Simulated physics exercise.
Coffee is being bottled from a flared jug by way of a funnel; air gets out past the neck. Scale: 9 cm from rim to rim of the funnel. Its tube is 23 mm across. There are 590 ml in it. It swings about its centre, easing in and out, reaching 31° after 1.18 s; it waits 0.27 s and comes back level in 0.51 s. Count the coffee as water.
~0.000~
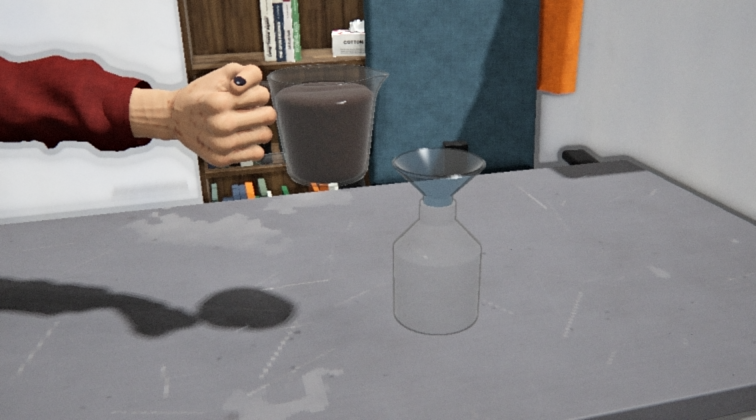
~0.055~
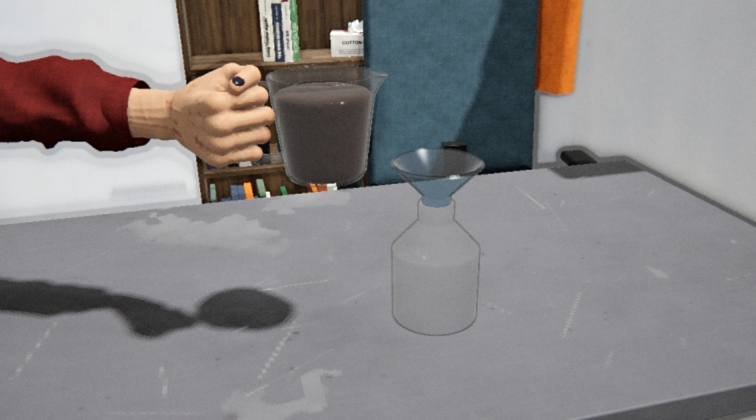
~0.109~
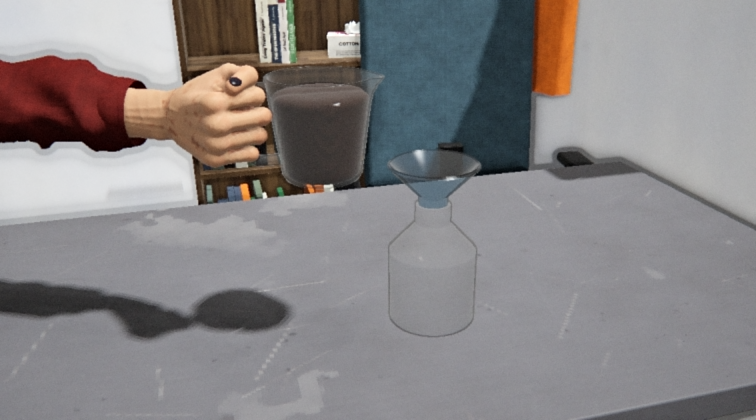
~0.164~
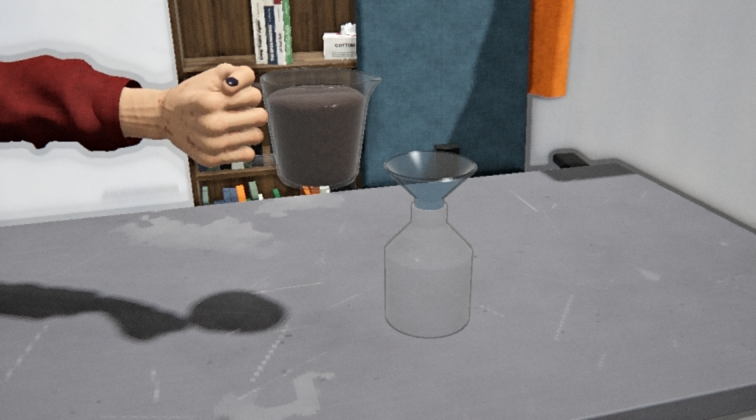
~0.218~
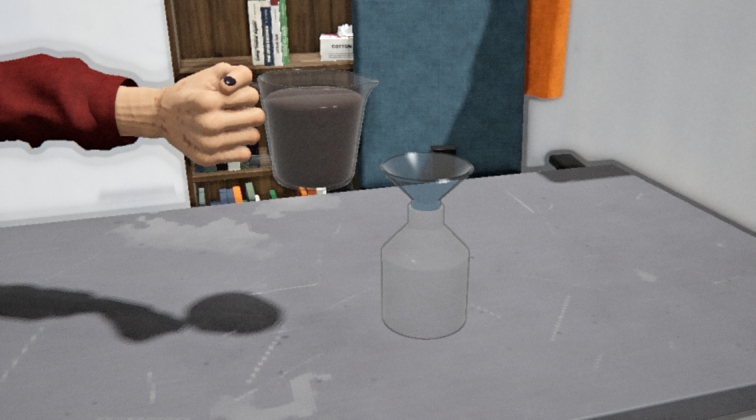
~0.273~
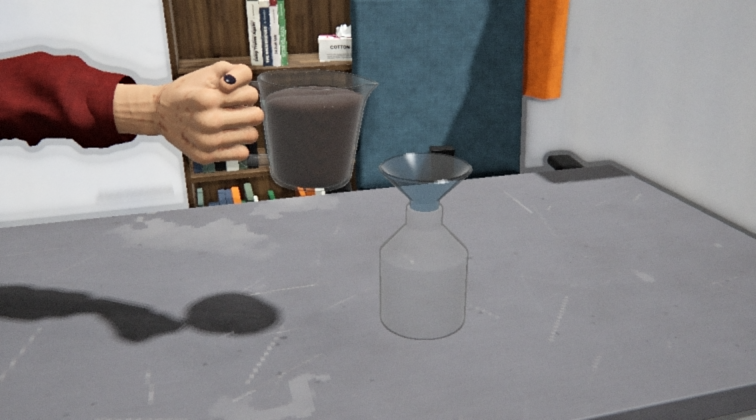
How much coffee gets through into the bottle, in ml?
About 90 ml.
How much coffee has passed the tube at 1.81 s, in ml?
About 90 ml.
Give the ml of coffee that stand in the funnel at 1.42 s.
Some 10 ml.
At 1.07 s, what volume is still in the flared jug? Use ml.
Some 550 ml.
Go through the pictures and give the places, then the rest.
It leans 0°; its right rim is at (388, 72); the coffee meets the walls at (285, 92) and (364, 88); the funnel's rim runs from (399, 171) to (478, 163), in the first picture.
It leans 0°; its right rim is at (387, 73); the coffee meets the walls at (283, 93) and (357, 89), in the second picture.
It leans 1°; its right rim is at (384, 75); the coffee meets the walls at (280, 94) and (355, 90), in the third picture.
It leans 1°; its right rim is at (380, 77); the coffee meets the walls at (279, 96) and (352, 92), in the fourth picture.
It leans 3°; its right rim is at (378, 79); the coffee meets the walls at (275, 97) and (352, 93), in the fifth picture.
It leans 4°; its right rim is at (378, 82); the coffee meets the walls at (273, 97) and (351, 93), in the sixth picture.
After 0.73 s the tilt is 21° and 0 ml has passed the tube, 0 ml is in the funnel, 590 ml in the flared jug and 0 ml has missed.
After 1.07 s the tilt is 30° and 10 ml has passed the tube, 10 ml is in the funnel, 550 ml in the flared jug and 0 ml has missed.
After 1.42 s the tilt is 31° and 60 ml has passed the tube, 10 ml is in the funnel, 510 ml in the flared jug and 0 ml has missed.
After 1.81 s the tilt is 6° and 90 ml has passed the tube, 5 ml is in the funnel, 500 ml in the flared jug and 0 ml has missed.
In the end 90 ml has passed the tube, 0 ml is in the funnel, 500 ml in the flared jug and 0 ml has missed.
